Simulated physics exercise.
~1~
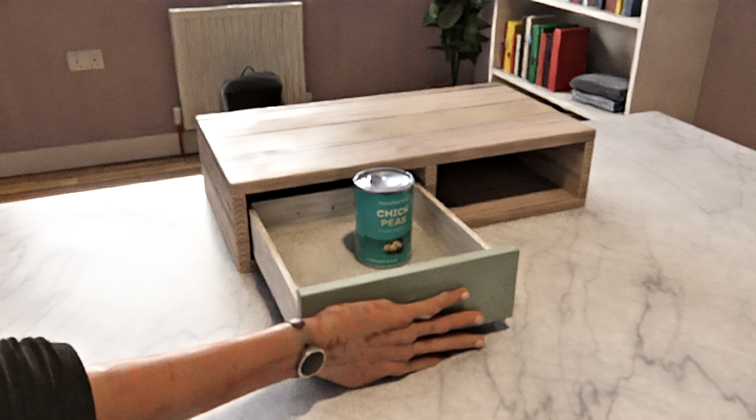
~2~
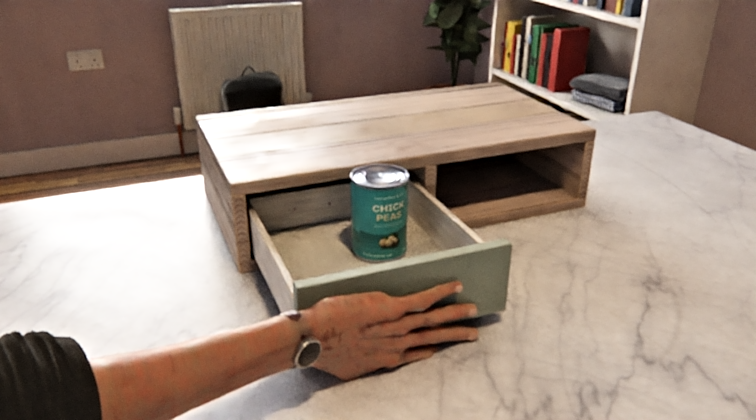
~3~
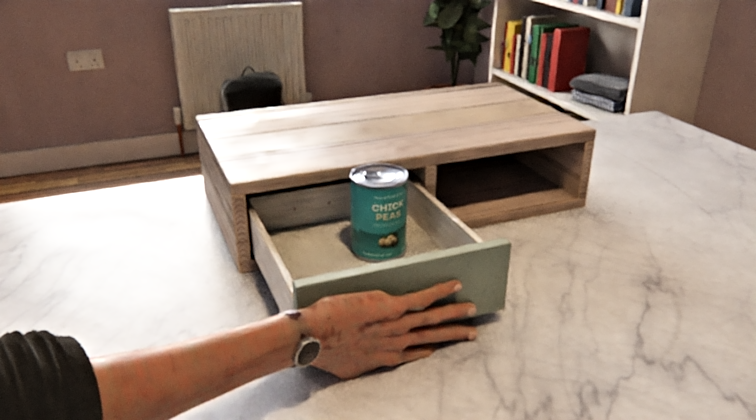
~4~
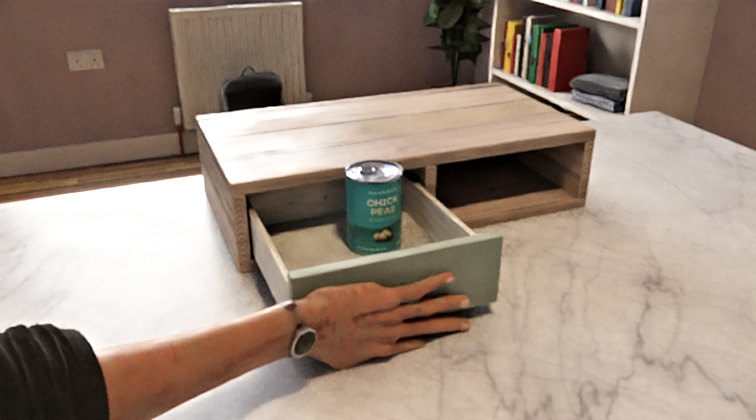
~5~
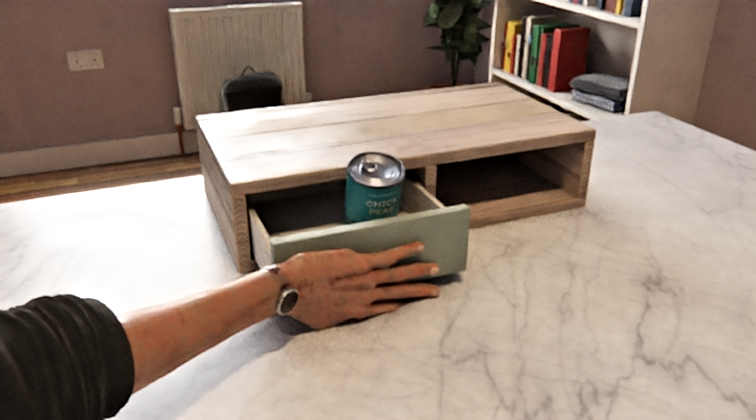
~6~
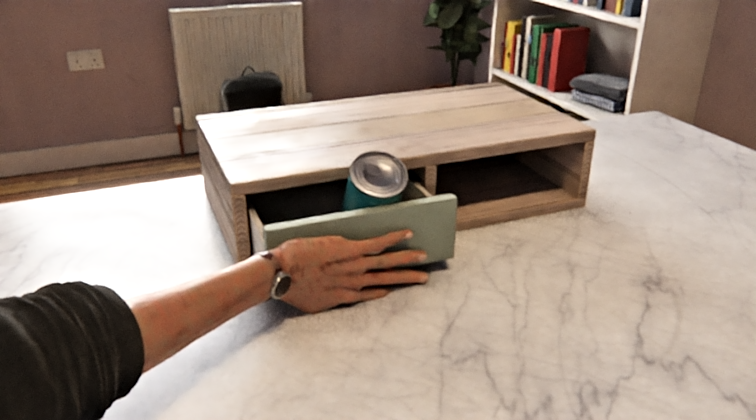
A turquoise tin labelled chick peas stands upright in the open, pale green-fronted drawer of a low wooden cabinet on a white marbled tabletop, seen from slightly above by a still camera. An empty compartment sits to the right of the drawer, with a bookshelf, a plant and a pale panel behind. A dark-sleeved arm wearing a watch reaches in from the left, its hand flat against the drawer front. The hand pushes the drawer inward, slowly at first, then further. The tin meets the cabinet's top edge and tilts, and the drawer jams, still partly open.
